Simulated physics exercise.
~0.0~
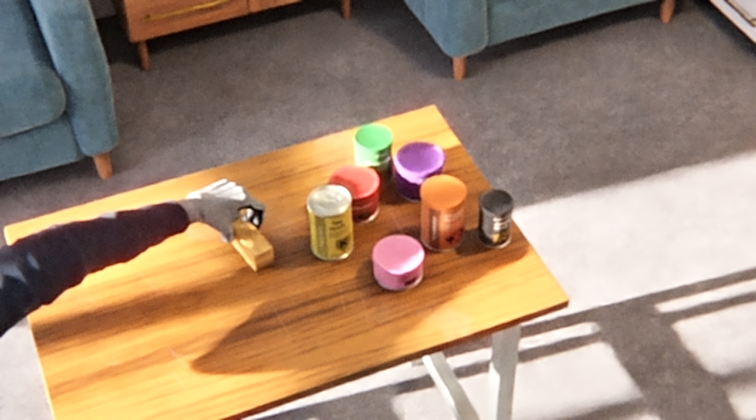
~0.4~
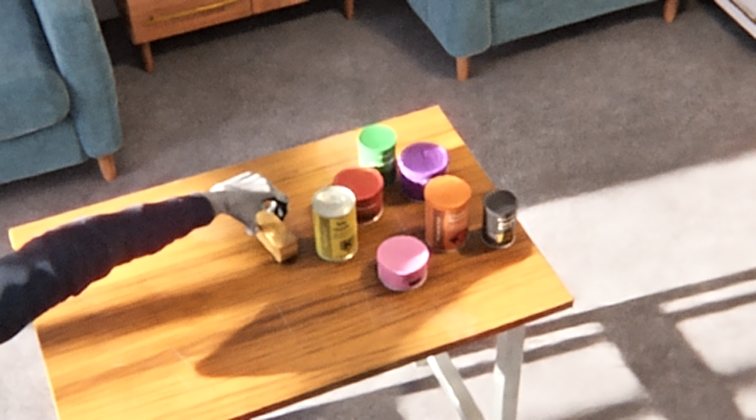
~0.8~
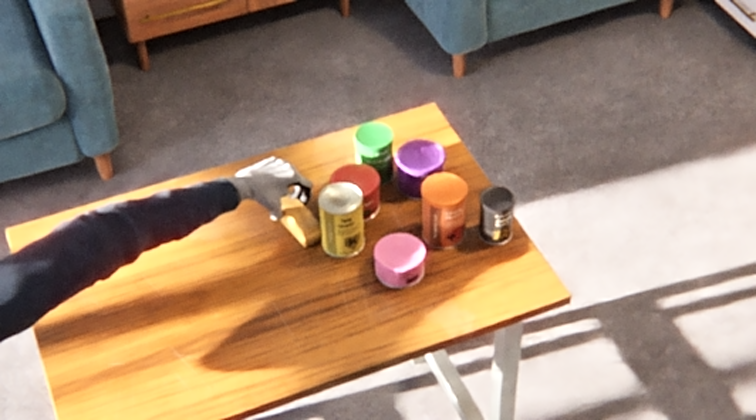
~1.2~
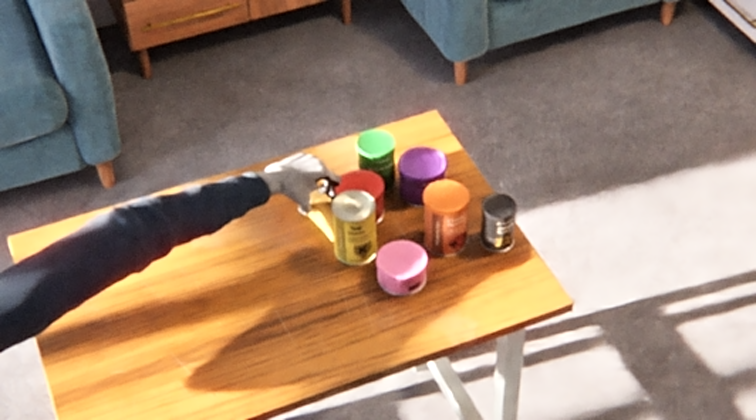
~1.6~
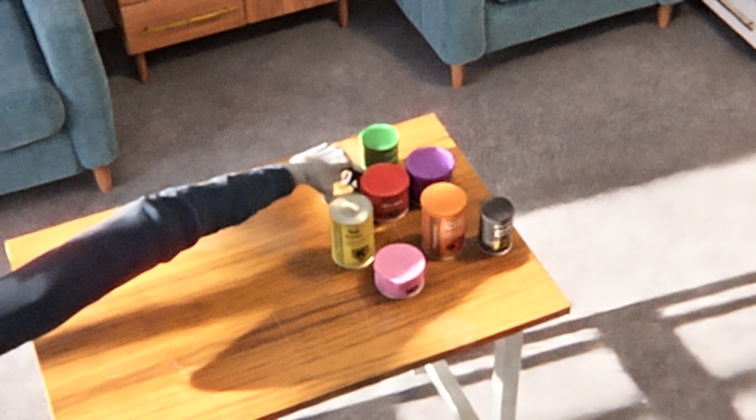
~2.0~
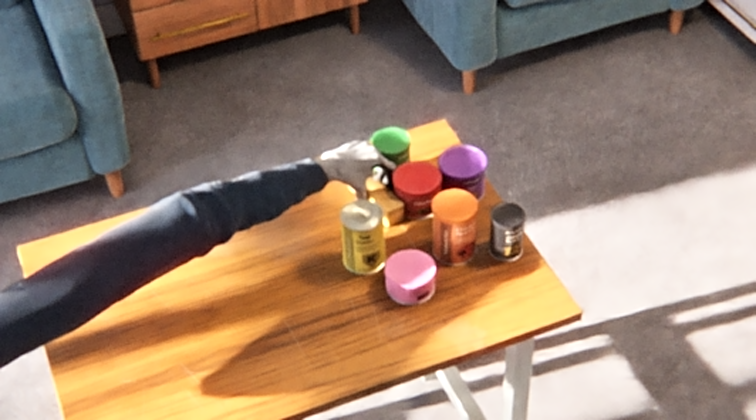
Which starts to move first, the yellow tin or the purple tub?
The yellow tin starts to move first, nudged to the right while the purple tub is still in its place. The purple tub only shifts later, as the red tub is pushed to the right.
